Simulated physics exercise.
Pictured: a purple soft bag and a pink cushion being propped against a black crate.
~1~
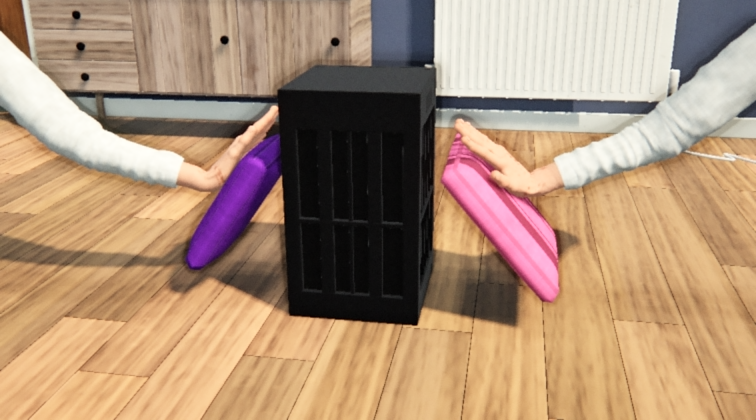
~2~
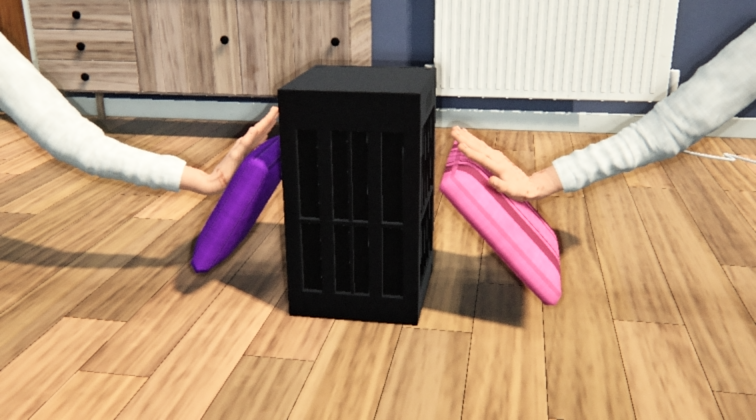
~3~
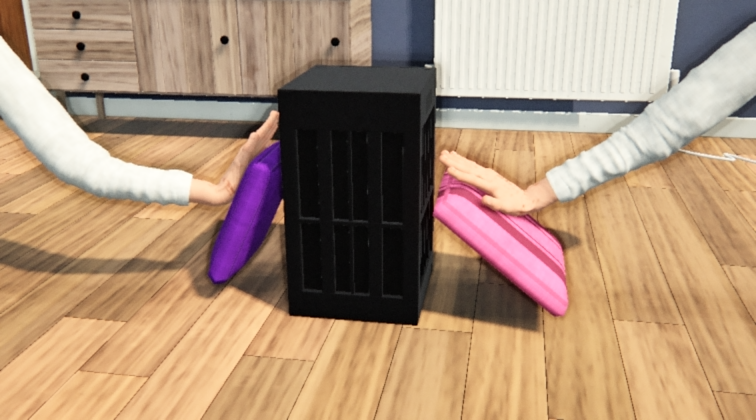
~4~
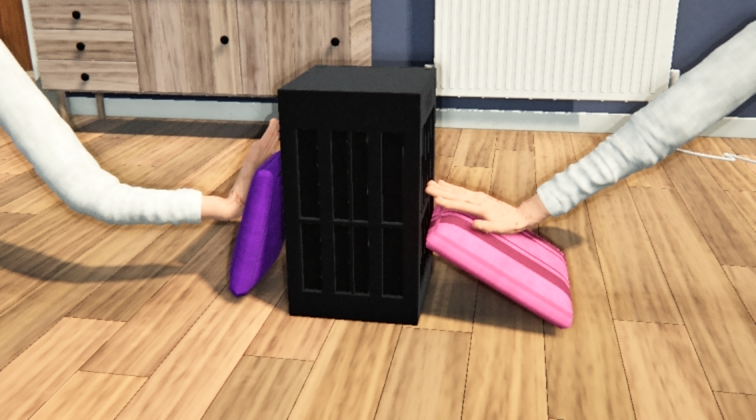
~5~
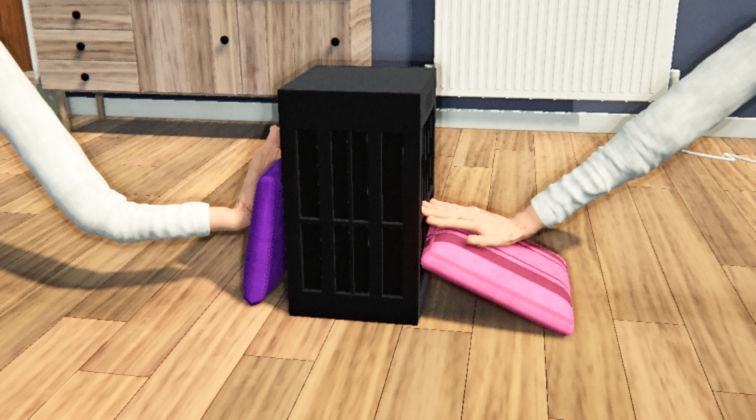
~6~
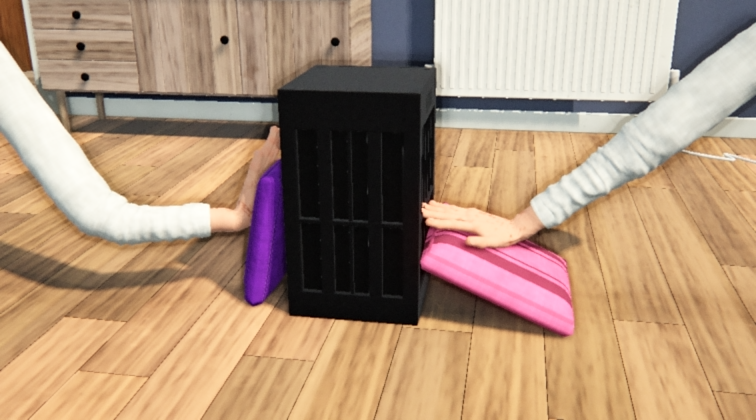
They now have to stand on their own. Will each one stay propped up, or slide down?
The purple soft bag stays propped up; the pink cushion slides down.
Then, 0.24 s after the last picture, soft bag leaning near (278, 224); cushion flat on the floor near (503, 281).
Then, 0.42 s after the last picture, soft bag leaning near (278, 224); cushion flat on the floor near (503, 286).
At rest, soft bag leaning near (278, 224); cushion flat on the floor near (504, 285). The purple soft bag remains propped up and the pink cushion slips and lies down.
